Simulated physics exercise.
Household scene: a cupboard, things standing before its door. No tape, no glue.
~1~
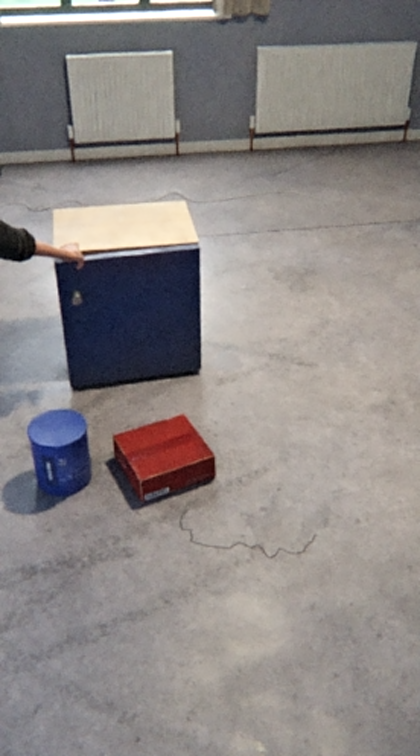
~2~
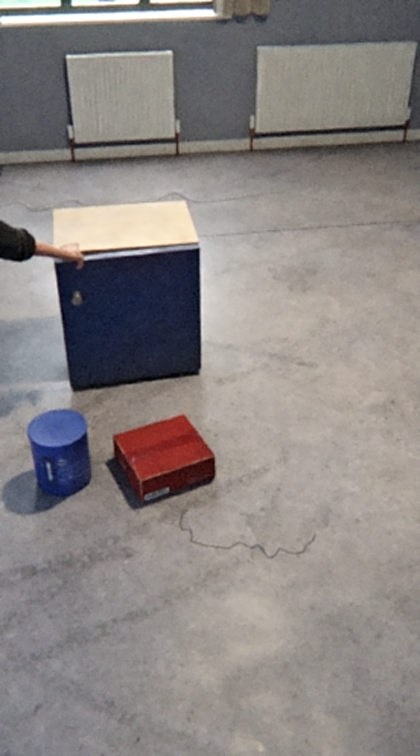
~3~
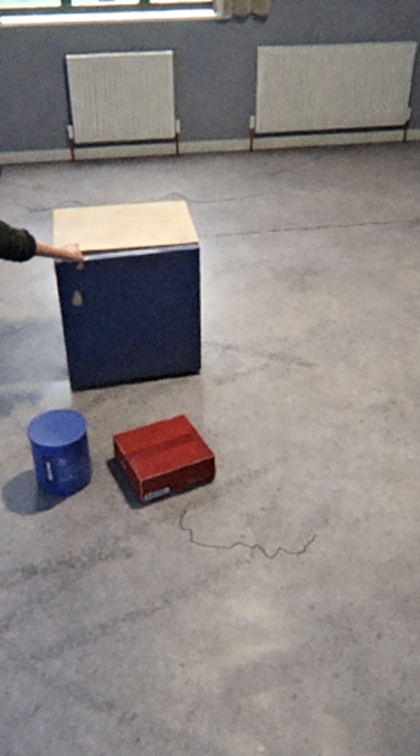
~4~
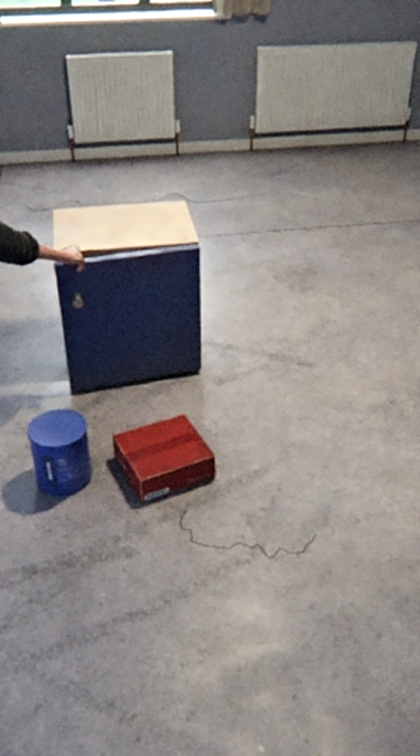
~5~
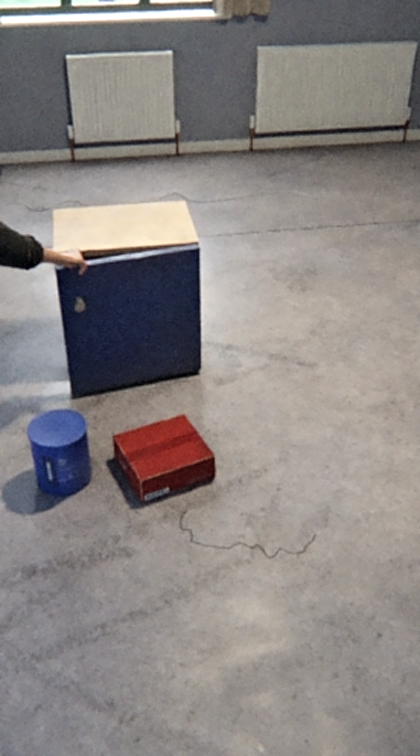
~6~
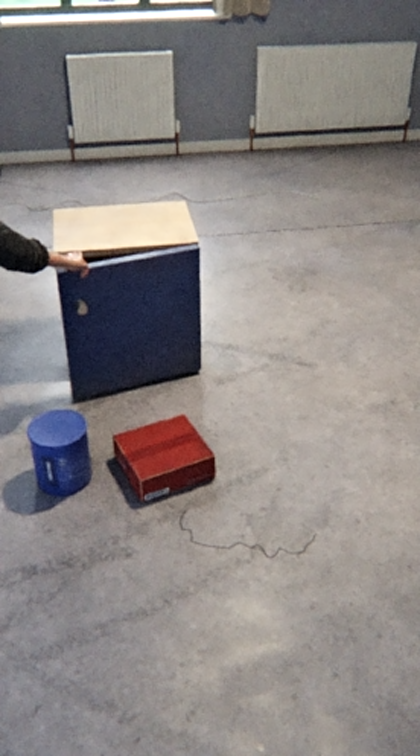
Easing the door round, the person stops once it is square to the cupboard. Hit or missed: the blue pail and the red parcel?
In order: I expect the blue pail will stay where it was. I expect the red parcel will be moved off its spot.
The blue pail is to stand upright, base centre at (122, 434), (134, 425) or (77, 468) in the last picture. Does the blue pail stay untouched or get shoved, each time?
Okay, in order it gets pushed, it gets pushed and it goes undisturbed.
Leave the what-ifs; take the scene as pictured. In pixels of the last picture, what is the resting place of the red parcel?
Look close to (197, 481) and you'll find its middle.
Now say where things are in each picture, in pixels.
In the first picture, door 4° open; blue pail (61, 453); red parcel (164, 456); door (133, 321).
In the second picture, door 4° open; red parcel (164, 456); door (133, 321).
In the third picture, door 4° open; blue pail (61, 453); door (133, 321).
In the fourth picture, door 7° open; red parcel (164, 456); door (134, 323).
In the fifth picture, door 10° open; blue pail (61, 453); door (135, 325).
In the sixth picture, door 13° open; blue pail (61, 453); red parcel (164, 456); door (136, 327).
Then, 1.34 s later than the last frame, door 66° open; blue pail at rest near (61, 453); red parcel shifted a little near (181, 468).
When it is over, the blue pail remains where it is, near (61, 453); the red parcel is pushed along, near (197, 481).
